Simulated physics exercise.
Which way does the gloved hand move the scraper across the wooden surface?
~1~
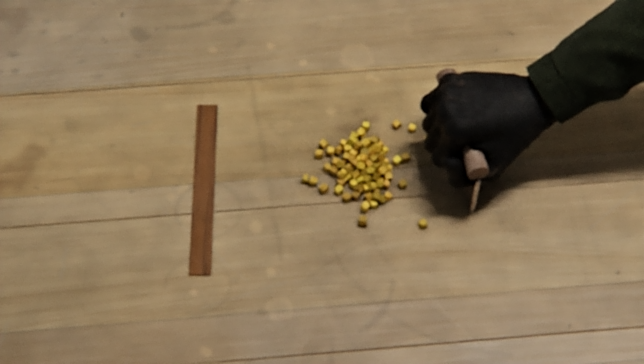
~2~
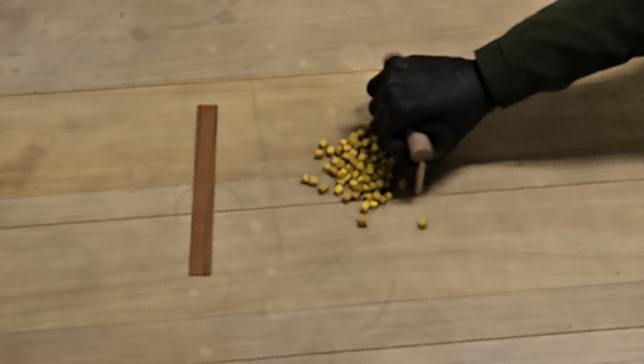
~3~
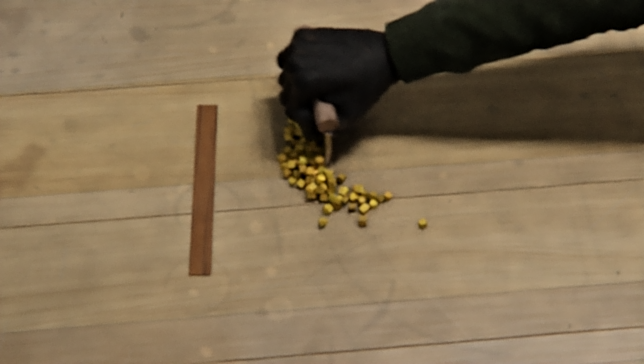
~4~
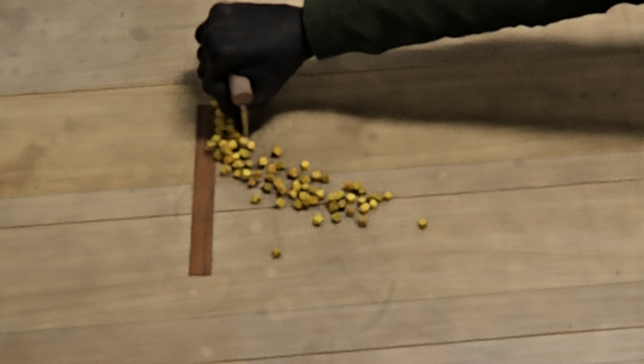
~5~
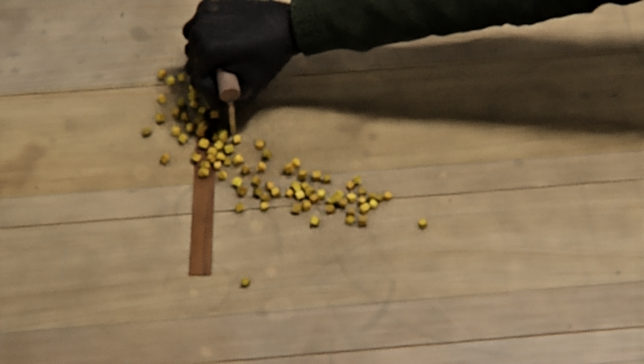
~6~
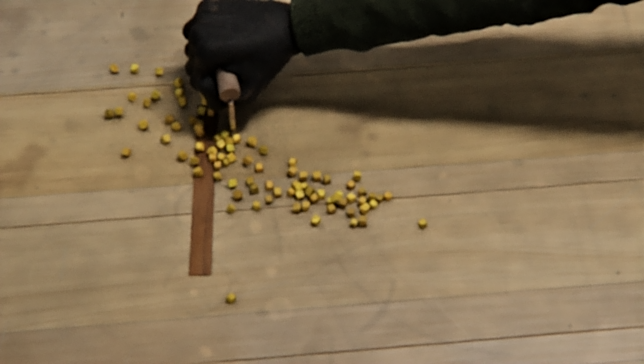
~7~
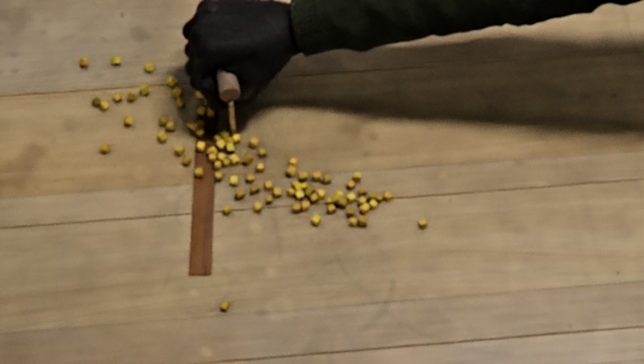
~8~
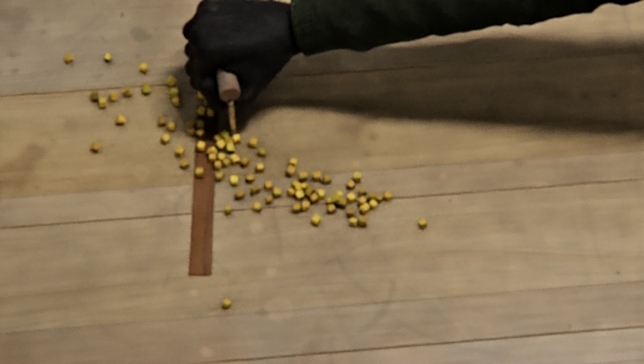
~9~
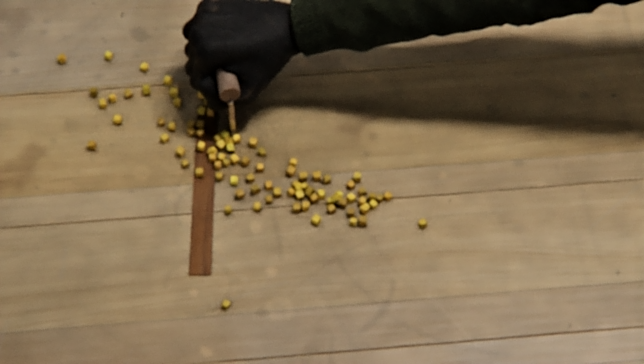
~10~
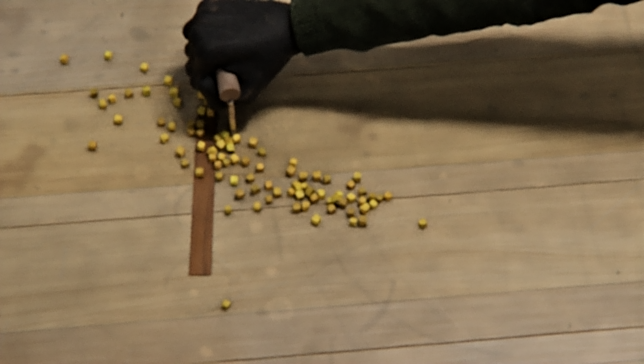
The hand moves the scraper to the left, toward the brown strip.
